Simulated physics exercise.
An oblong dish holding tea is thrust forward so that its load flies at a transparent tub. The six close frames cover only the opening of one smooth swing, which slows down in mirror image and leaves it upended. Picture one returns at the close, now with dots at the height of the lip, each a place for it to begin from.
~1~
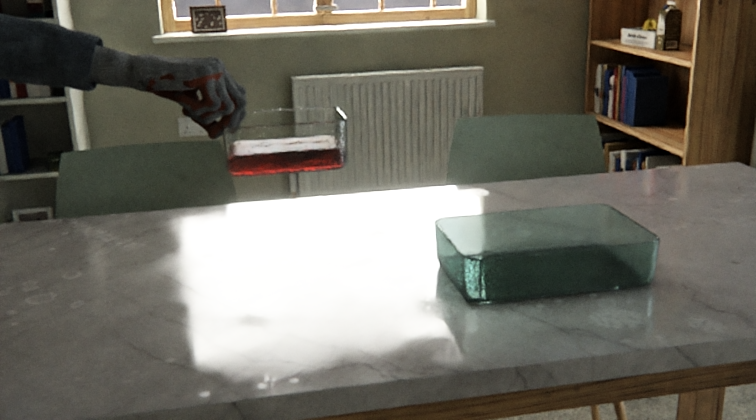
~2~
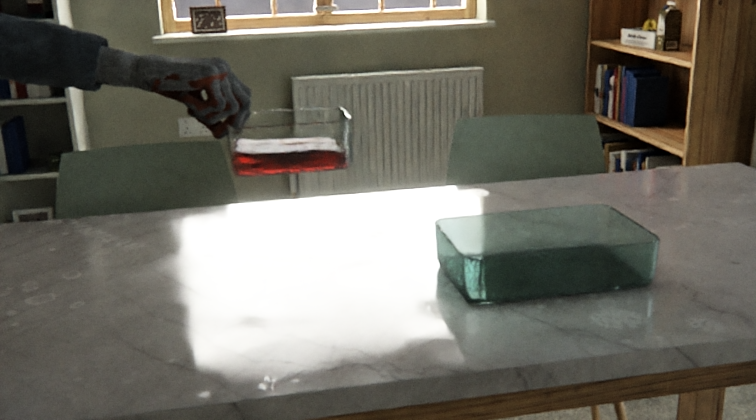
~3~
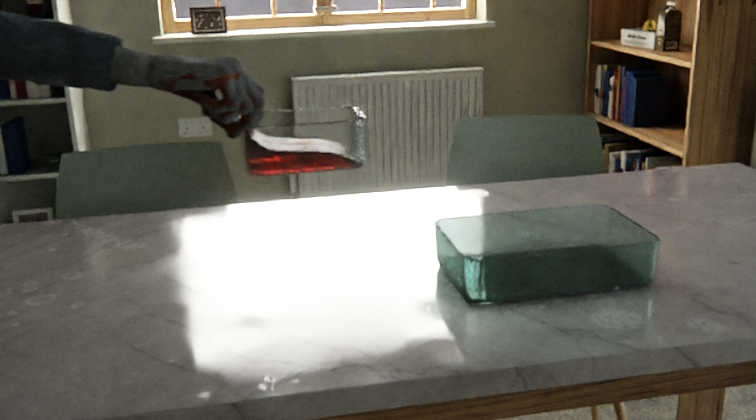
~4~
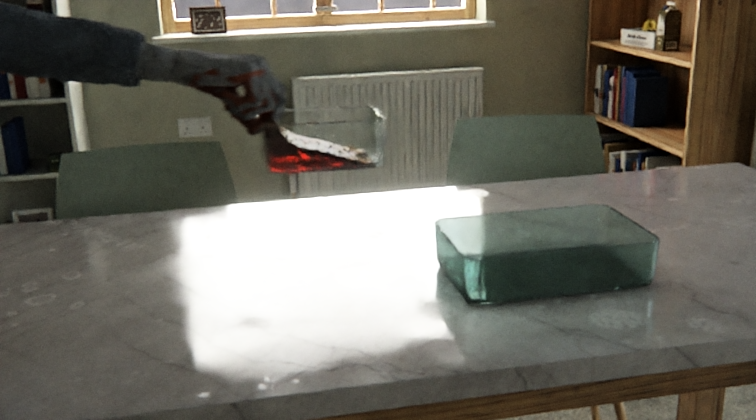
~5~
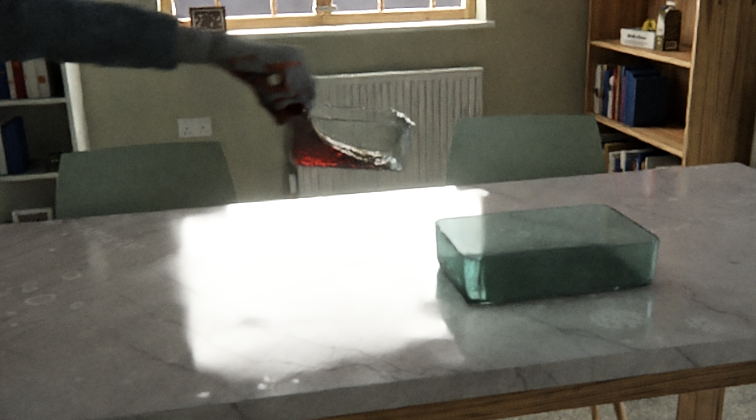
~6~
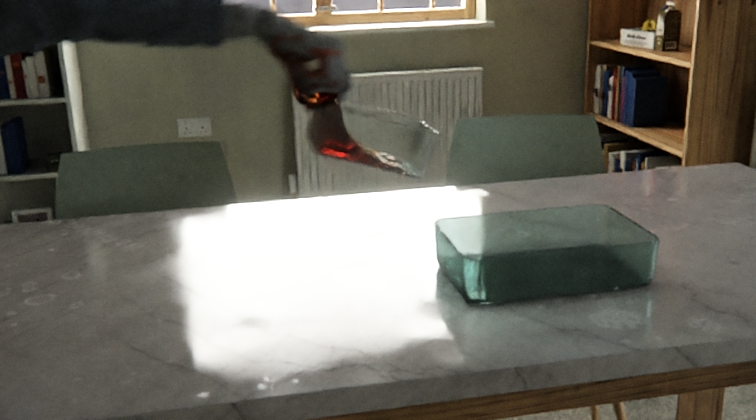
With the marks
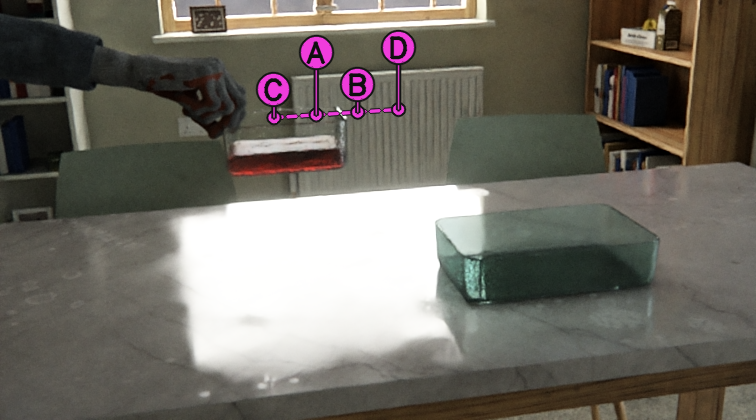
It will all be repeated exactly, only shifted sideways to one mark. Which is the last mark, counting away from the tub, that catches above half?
Dot C just does it.
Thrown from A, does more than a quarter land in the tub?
Yes, clearly.
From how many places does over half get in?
All four.
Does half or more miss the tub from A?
No.
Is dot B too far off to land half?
No, that is safe.
On the marked copy, A at (316, 114); B at (357, 112); C at (273, 117); D at (398, 109).
With A, about 69 % lands in the tub, 13 % falls short and 18 % goes beside or beyond.
With B, about 72 % lands in the tub, 10 % falls short and 17 % goes beside or beyond.
With C, about 63 % lands in the tub, 21 % falls short and 16 % goes beside or beyond.
With D, about 75 % lands in the tub, 11 % falls short and 14 % goes beside or beyond.
